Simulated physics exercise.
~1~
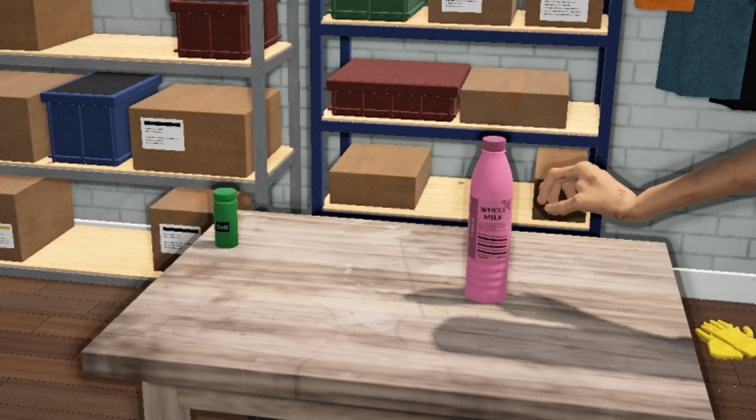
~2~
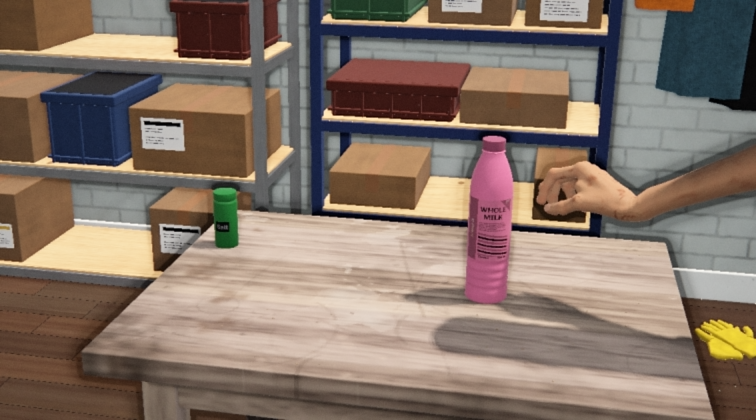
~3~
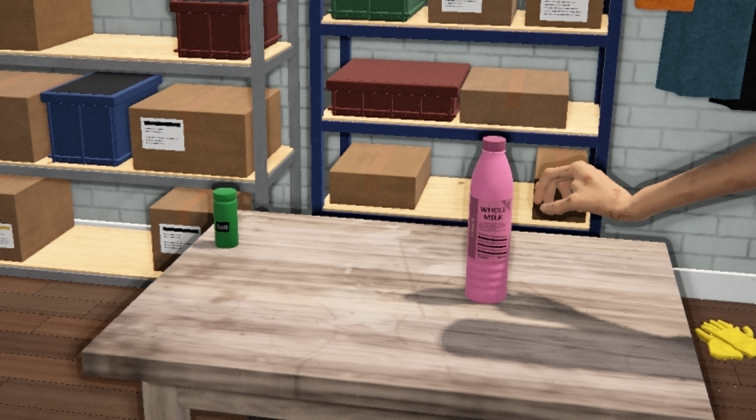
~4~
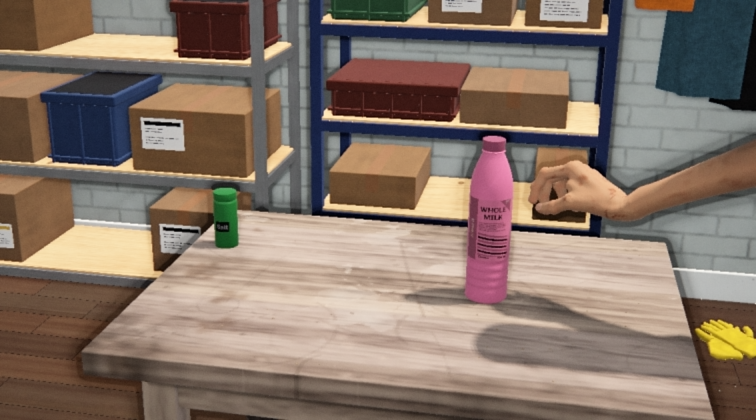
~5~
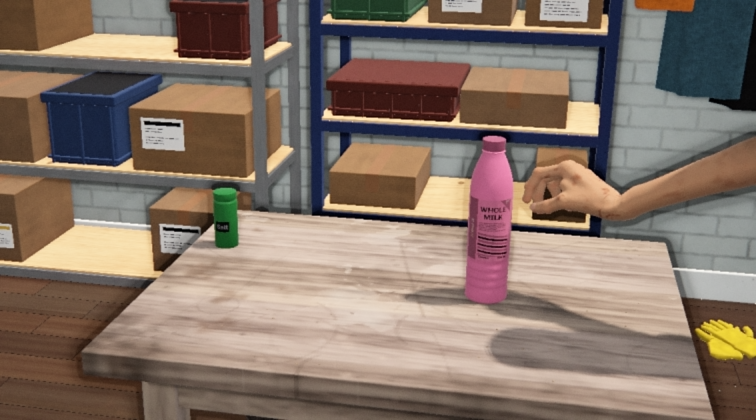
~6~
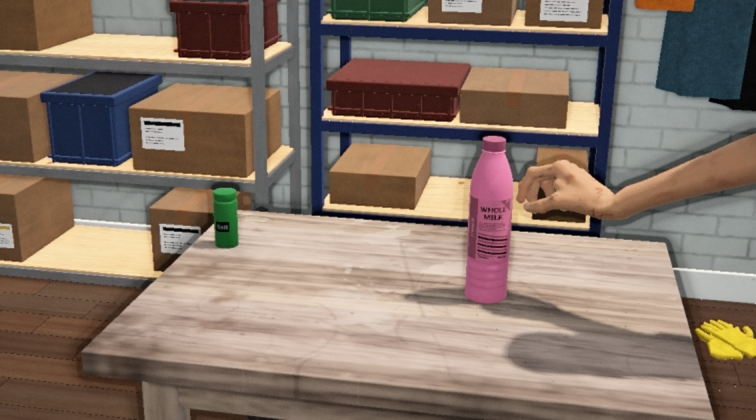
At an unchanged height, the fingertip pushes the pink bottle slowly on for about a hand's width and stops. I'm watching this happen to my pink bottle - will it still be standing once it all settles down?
No, it goes over.
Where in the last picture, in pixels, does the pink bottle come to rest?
Close to (369, 266) in the last picture.
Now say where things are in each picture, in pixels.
Pink bottle (490, 220), in the first picture.
Pink bottle (490, 220), in the second picture.
Pink bottle (490, 220), in the third picture.
Pink bottle (490, 220), in the fourth picture.
Pink bottle (490, 220), in the fifth picture.
Pink bottle (490, 220), in the sixth picture.
Then, 0.40 s later than the last frame, pink bottle tilted by 12° near (472, 215).
Then, 0.80 s later than the last frame, pink bottle tilted by 43° near (427, 223).
Then, 0.90 s later than the last frame, pink bottle tilted by 74° near (395, 249).
Then, 1.10 s later than the last frame, pink bottle on its side near (370, 265).
When it is over, lying over on the table, pink bottle. End places, in pixels of the last picture, pink bottle near (369, 266).
